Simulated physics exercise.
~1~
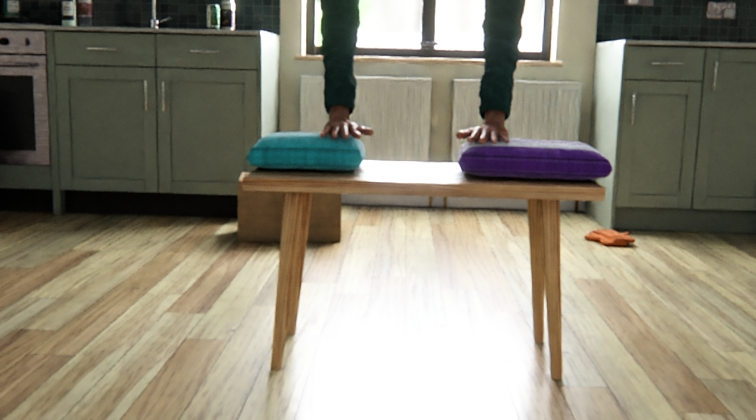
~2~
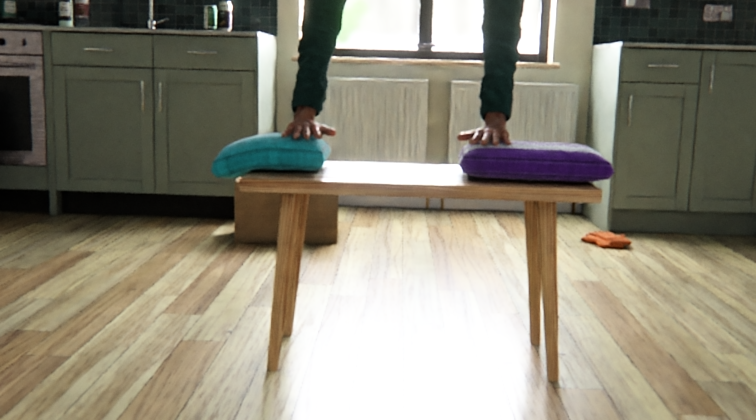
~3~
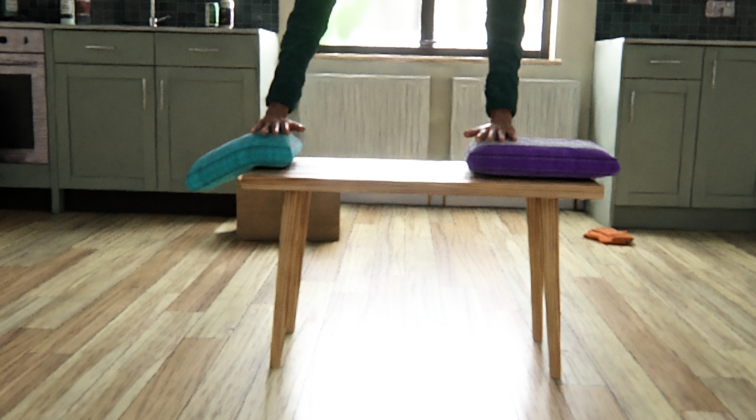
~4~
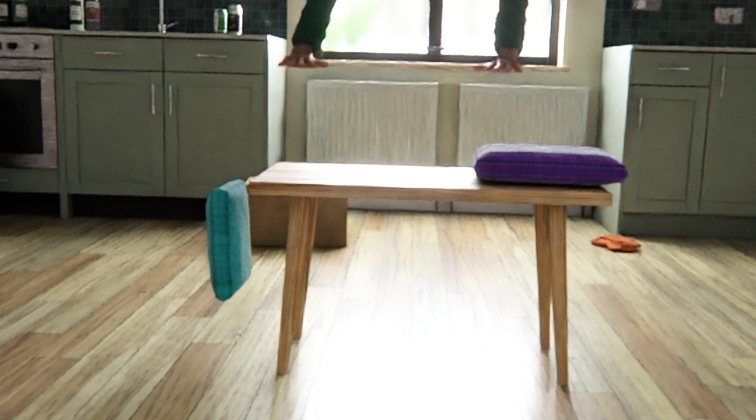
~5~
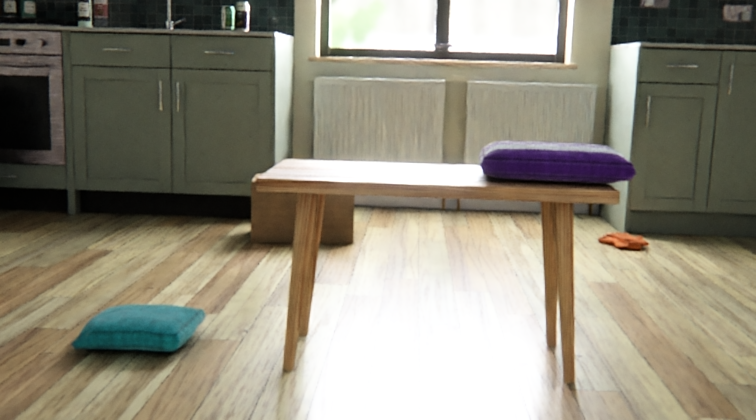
To begin with, a turquoise soft bag and a purple cushion sit at opposite ends of a wooden table in a kitchen, with a hand resting on each. The left hand pushes the turquoise bag outwards until it hangs partly over the left edge, while the purple cushion shifts very little. The bag tilts further down as the hand stays on its inner end. Then both hands lift away, and the bag tips off and drops beside the table. It ends up lying on the wooden floor to the left, while the purple cushion remains on the right end of the table.
